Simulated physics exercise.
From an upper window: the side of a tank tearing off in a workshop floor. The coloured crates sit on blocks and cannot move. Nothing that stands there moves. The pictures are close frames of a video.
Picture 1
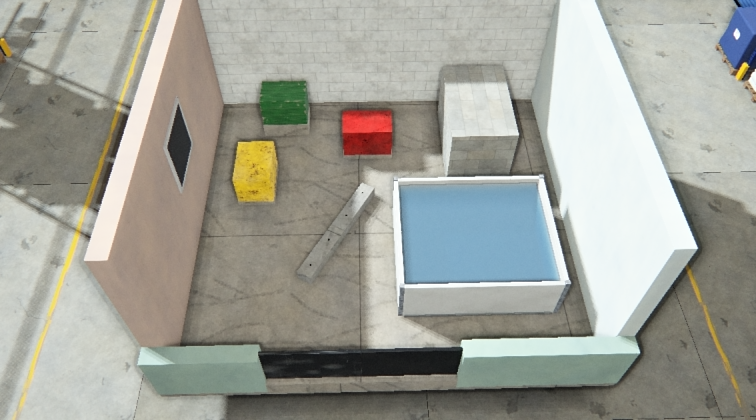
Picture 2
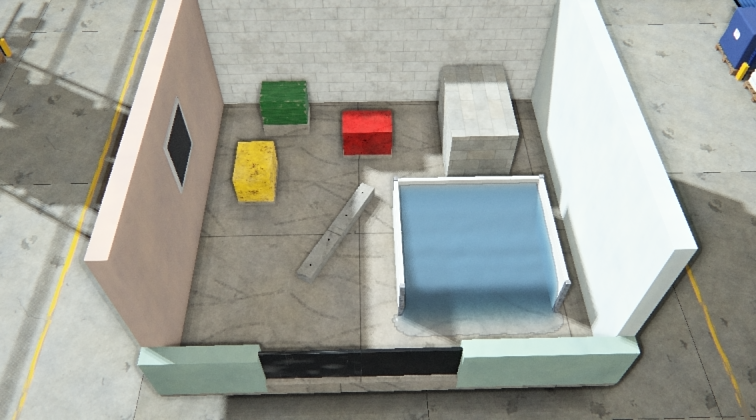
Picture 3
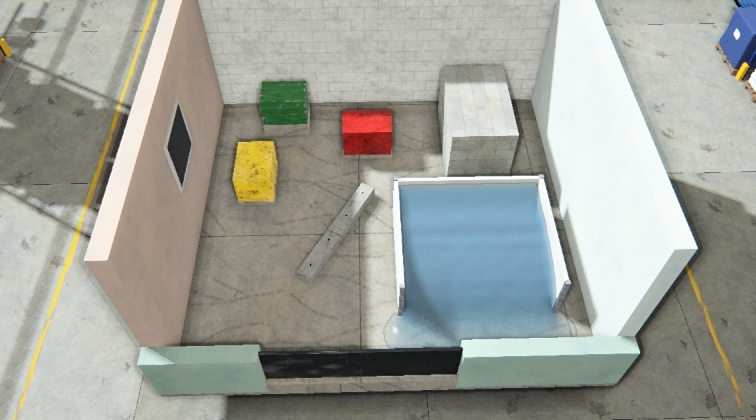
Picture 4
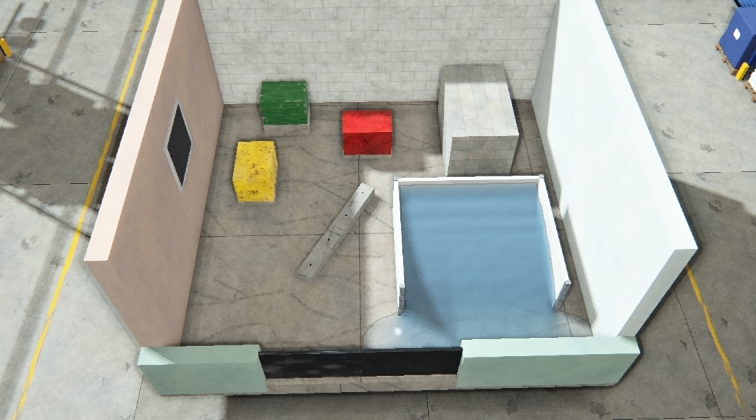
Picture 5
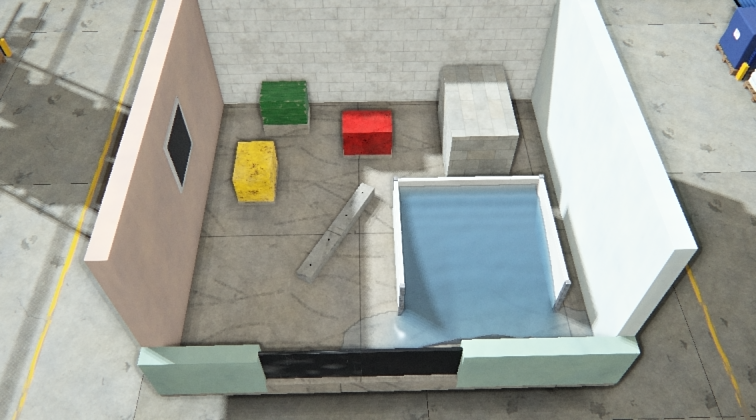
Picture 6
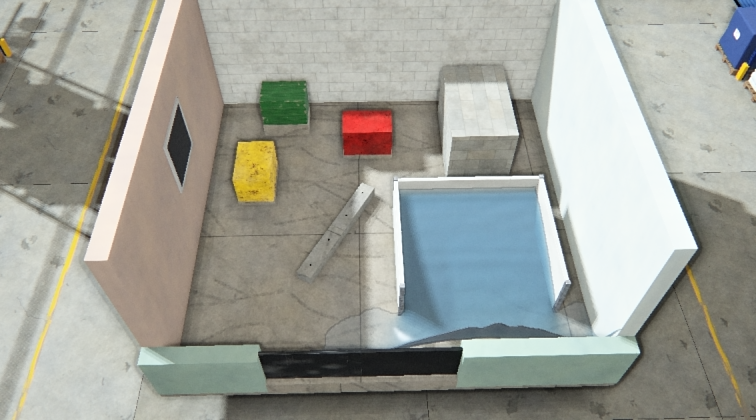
Water pours from the white tank's open front and spreads across the floor to the low wall.
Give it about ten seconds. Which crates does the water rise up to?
The yellow crate is wetted; the green crate escapes dry; the red crate is wetted.
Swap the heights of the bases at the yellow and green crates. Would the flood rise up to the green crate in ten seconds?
In short: Green crate gets wet.
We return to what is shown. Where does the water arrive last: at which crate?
I say the red-painted one.
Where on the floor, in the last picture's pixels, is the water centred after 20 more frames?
I would point to (420, 258).
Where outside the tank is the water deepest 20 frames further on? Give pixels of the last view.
Near (501, 110).
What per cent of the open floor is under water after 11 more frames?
I make it 45 per cent.
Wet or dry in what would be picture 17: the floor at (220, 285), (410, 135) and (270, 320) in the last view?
As listed: Awash, clear, wet.
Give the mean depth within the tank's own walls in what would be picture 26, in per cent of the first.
About 42 per cent.
A moment on, water covers 25 % of the floor; the yellow crate not reached, the green crate not reached, the red crate not reached.
Next, water covers 45 % of the floor; the yellow crate not reached, the green crate not reached, the red crate not reached.
Then, water covers 65 % of the floor; the yellow crate water round its plinth, the green crate water round its plinth, the red crate not reached.
Later, water covers 90 % of the floor; the yellow crate water round its plinth, the green crate water round its plinth, the red crate water round its plinth.
In the end, water covers 100 % of the floor; the yellow crate was topped, the green crate stayed above the water, the red crate was topped.
